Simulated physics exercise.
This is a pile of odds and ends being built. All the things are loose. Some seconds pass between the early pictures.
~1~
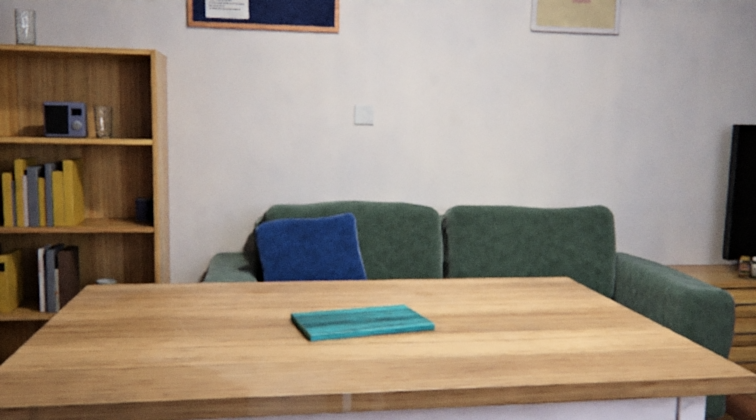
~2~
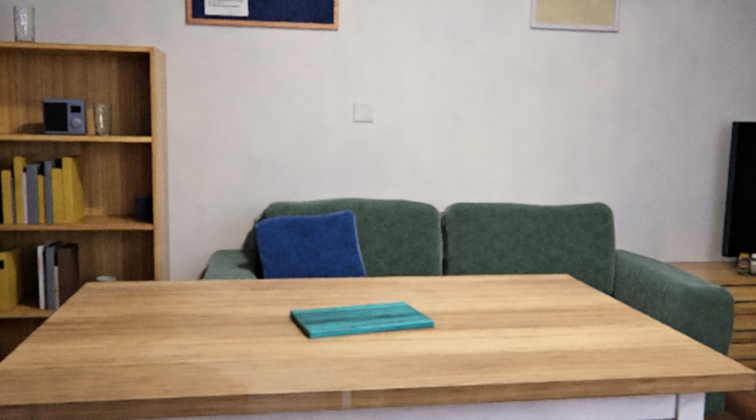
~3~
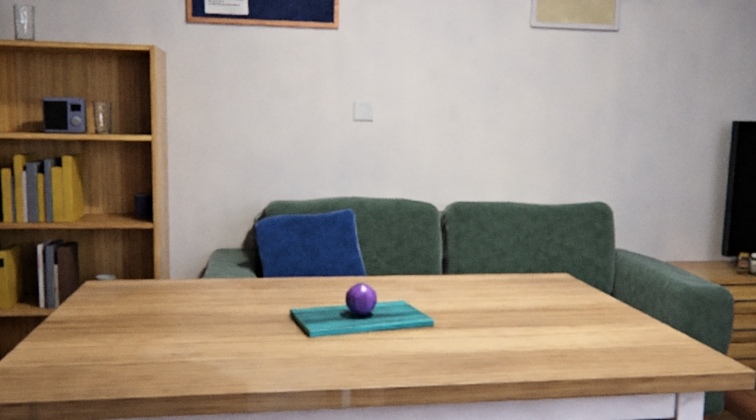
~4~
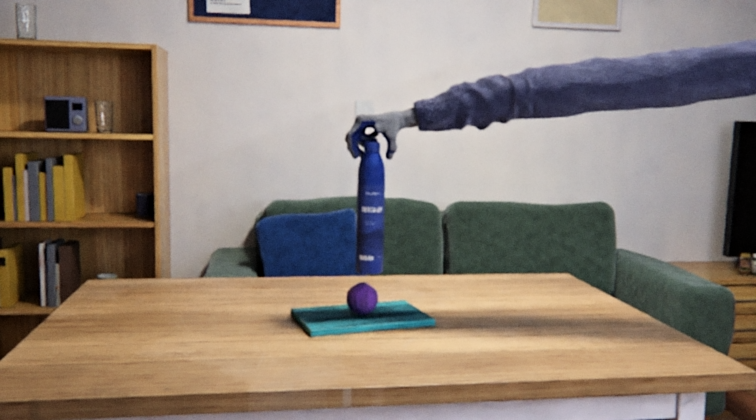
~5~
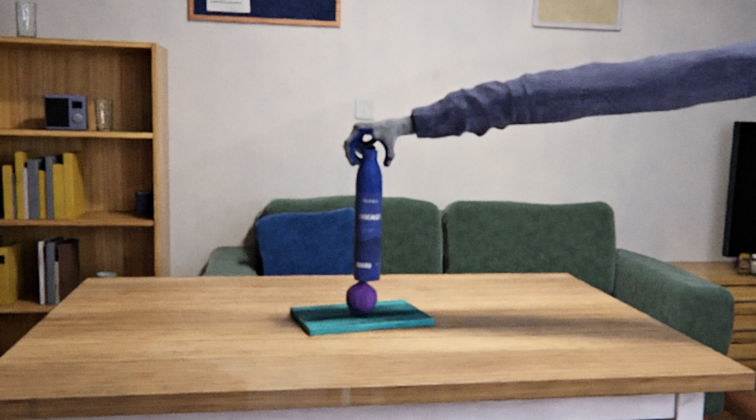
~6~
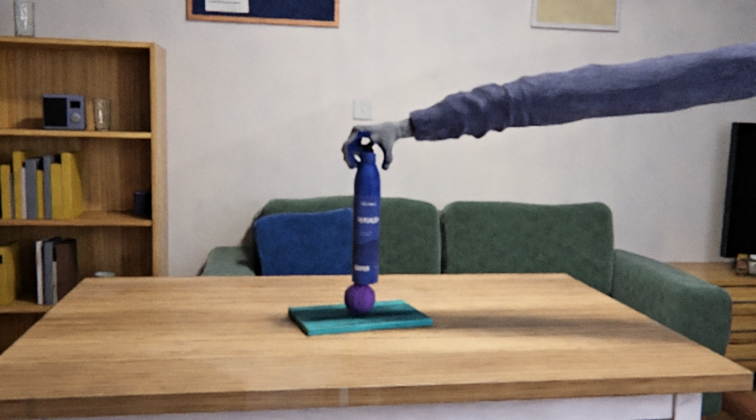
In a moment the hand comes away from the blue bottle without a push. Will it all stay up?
It comes apart.
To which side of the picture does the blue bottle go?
It goes to the right.
Then, 0.60 s past the last view, blue bottle now fallen.
Then, 1.30 s past the last view, things are still on the move.
Finally, fallen, blue bottle; the other 2 still in place. The pile gives way.
